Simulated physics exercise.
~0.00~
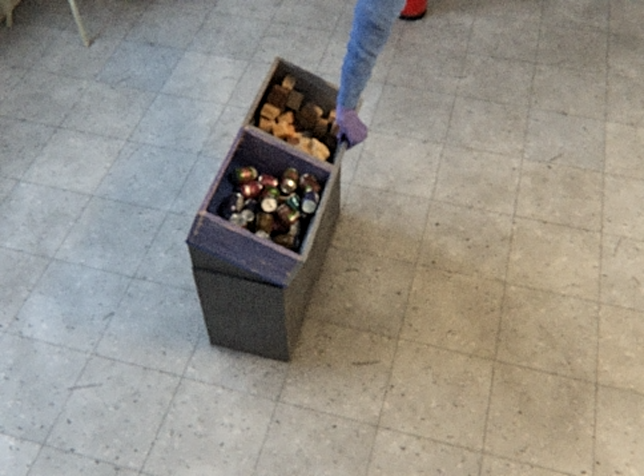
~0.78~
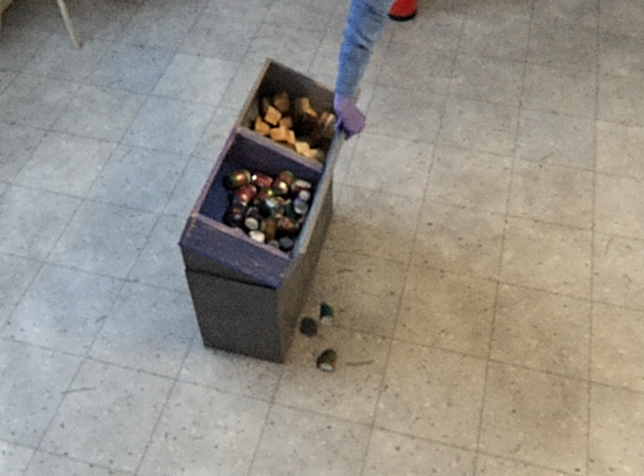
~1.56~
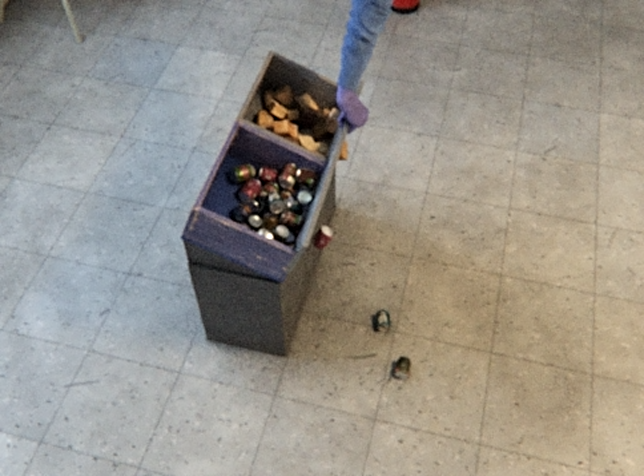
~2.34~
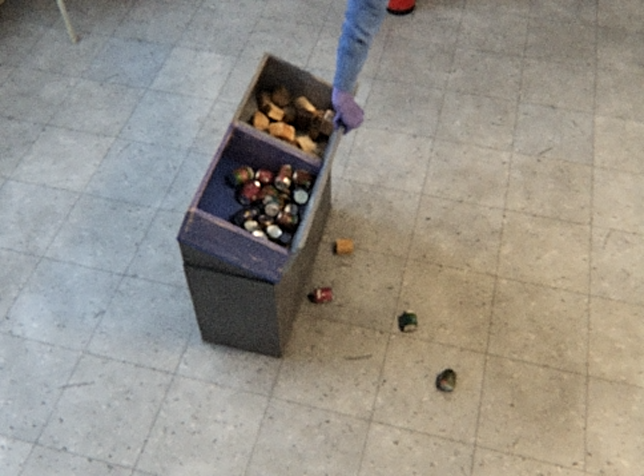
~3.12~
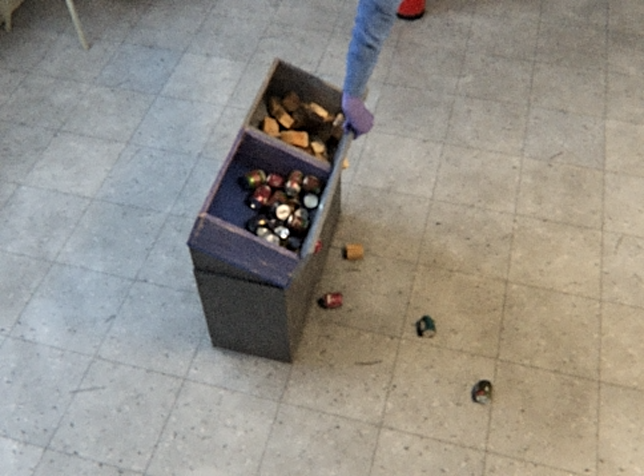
On a tiled floor, a gloved hand holds a two-part bin as several pieces spill rightward.
